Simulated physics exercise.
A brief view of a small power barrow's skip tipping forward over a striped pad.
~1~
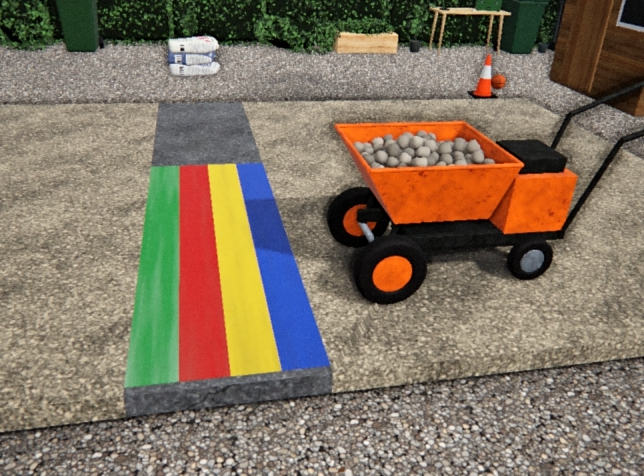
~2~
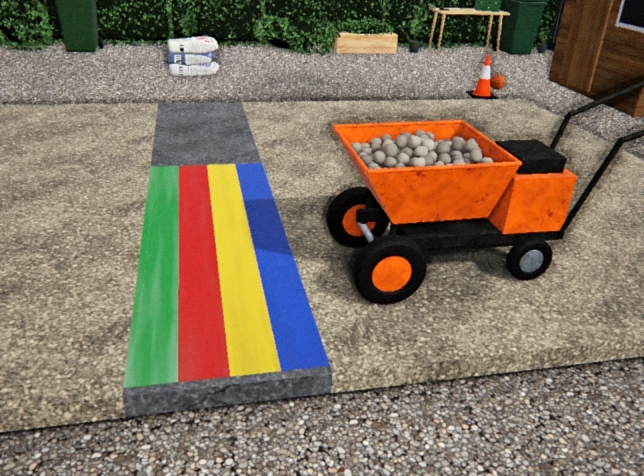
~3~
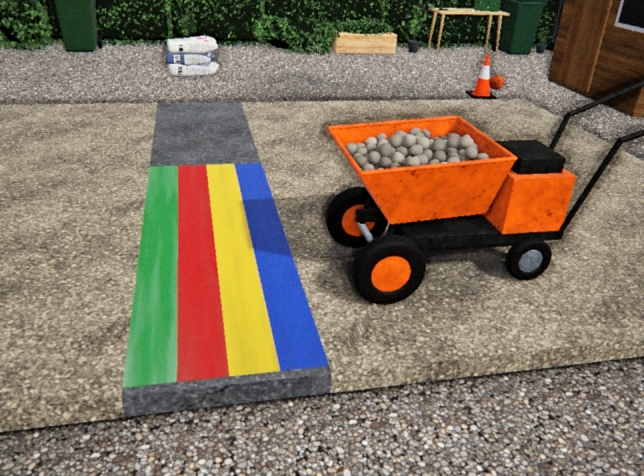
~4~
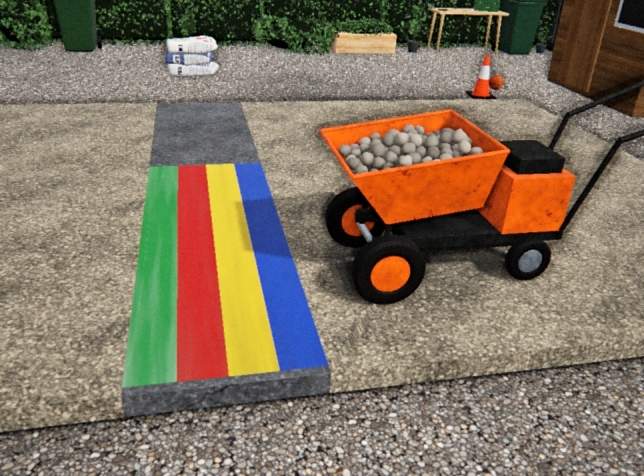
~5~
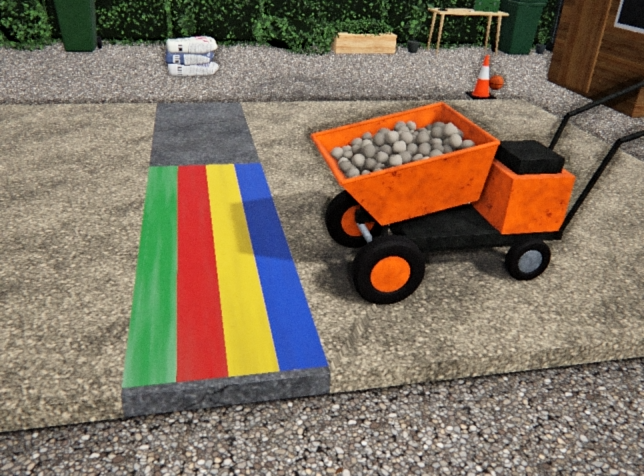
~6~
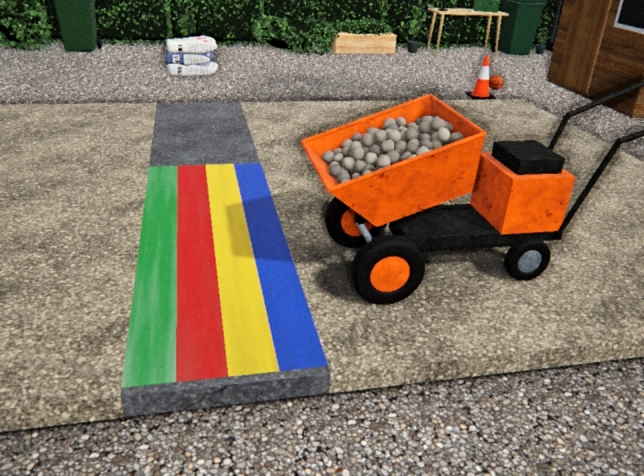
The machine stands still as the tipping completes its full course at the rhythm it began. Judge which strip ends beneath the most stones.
Beneath the most stones: The yellow strip.
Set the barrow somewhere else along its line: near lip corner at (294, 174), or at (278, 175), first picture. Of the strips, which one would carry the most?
To begin with the green one, and after that the strip in green.
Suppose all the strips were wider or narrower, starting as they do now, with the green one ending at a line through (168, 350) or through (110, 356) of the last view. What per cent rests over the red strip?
The first gives around 30 per cent, the second around 20 per cent.
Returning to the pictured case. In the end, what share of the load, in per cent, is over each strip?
So the blue strip ends with 5 %, the yellow strip with 35 %, the red strip with 25 % and the green strip with 10 %.
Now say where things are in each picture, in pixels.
Lip of the skip near (370, 171), level; top of the load near (432, 159), river pebbles; blue strip near (297, 334); yellow strip near (251, 338); red strip near (203, 343); green strip near (154, 347), in the first frame.
Lip of the skip near (367, 172), level; top of the load near (430, 159), in the second frame.
Lip of the skip near (361, 174), tipped barely; top of the load near (425, 157), in the third frame.
Lip of the skip near (352, 177), tipped a little; top of the load near (431, 143), in the fourth frame.
Lip of the skip near (341, 183), tipped a little; top of the load near (433, 147), in the fifth frame.
Lip of the skip near (329, 190), tipped clearly; top of the load near (423, 142); blue strip near (294, 334); yellow strip near (248, 338); red strip near (201, 343); green strip near (151, 347), in the sixth frame.
Shortly afterwards, skip tipped steeply; the whole lot in the skip.
Next, skip tipped right over; the bulk in the skip; only a few over the blue strip; near a quarter over the yellow strip; only a few over the red strip; only a few falling.
Some moments later, skip tipped right over; near a quarter in the skip; a little over the blue strip; near a third over the yellow strip; near a quarter over the red strip; a little over the green strip; only a few off the paint.
In the end, skip tipped right over; near a quarter in the skip; a little over the blue strip; near a third over the yellow strip; near a quarter over the red strip; a little over the green strip; a little off the paint.
